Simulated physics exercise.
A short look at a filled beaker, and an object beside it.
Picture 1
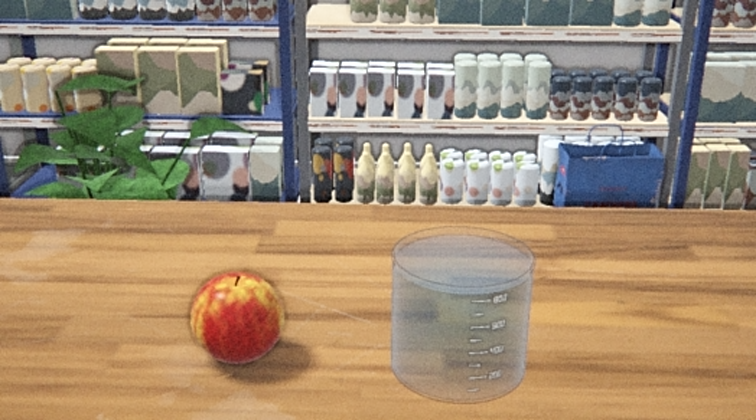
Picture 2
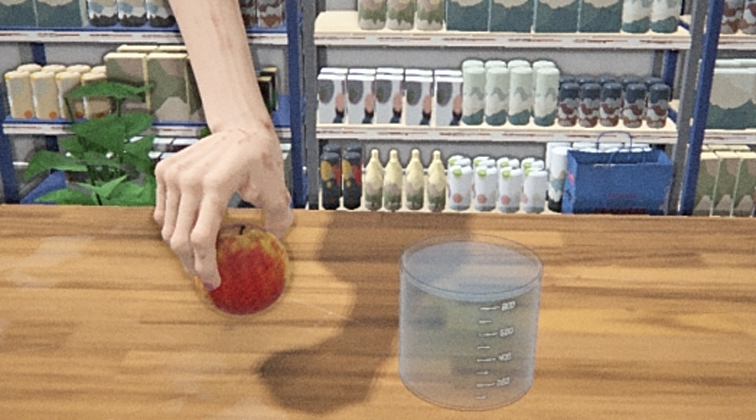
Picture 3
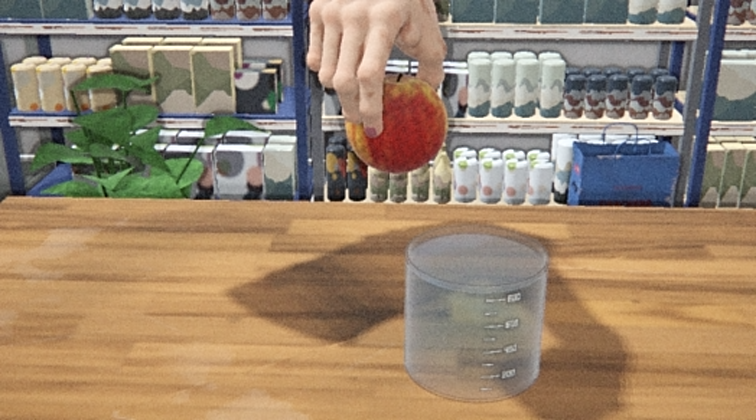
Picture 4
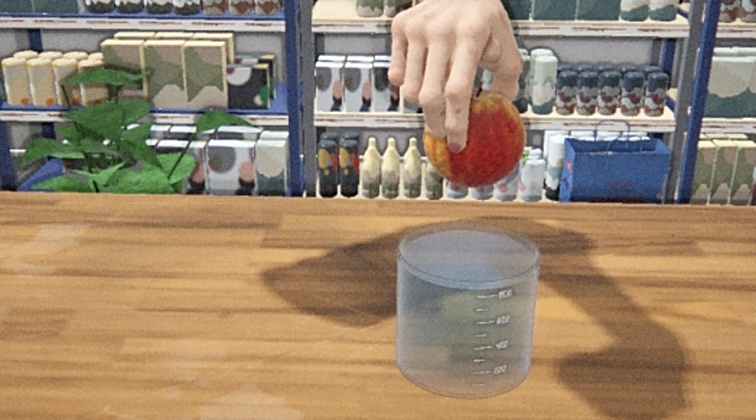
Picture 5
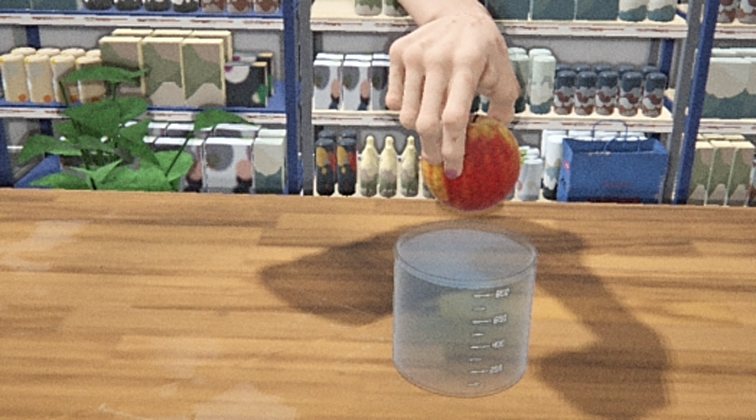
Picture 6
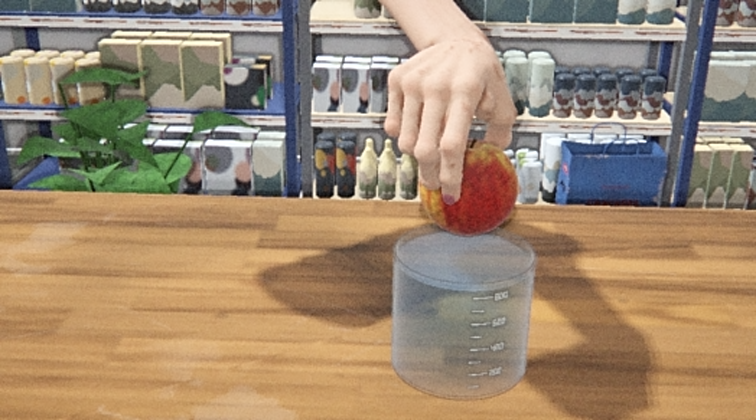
On a wooden counter in front of stocked store shelves, a red and yellow apple sits left of a clear beaker nearly full of water. A hand reaches in, picks up the apple and carries it right, above the beaker. The hand then lowers it until it is just over the water's surface.
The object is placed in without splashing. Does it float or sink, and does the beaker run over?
The object is held up, while the beaker spills some.
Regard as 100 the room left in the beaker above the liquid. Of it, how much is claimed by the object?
260 %.
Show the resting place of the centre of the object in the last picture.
About (463, 271).
Soon after, the apple enters the water; the beaker is full to the brim; some has gone over the rim.
Later, the apple comes up again; the beaker is full to the brim; some has gone over the rim.
In the end, the apple floats; the beaker is full to the brim; some has gone over the rim.
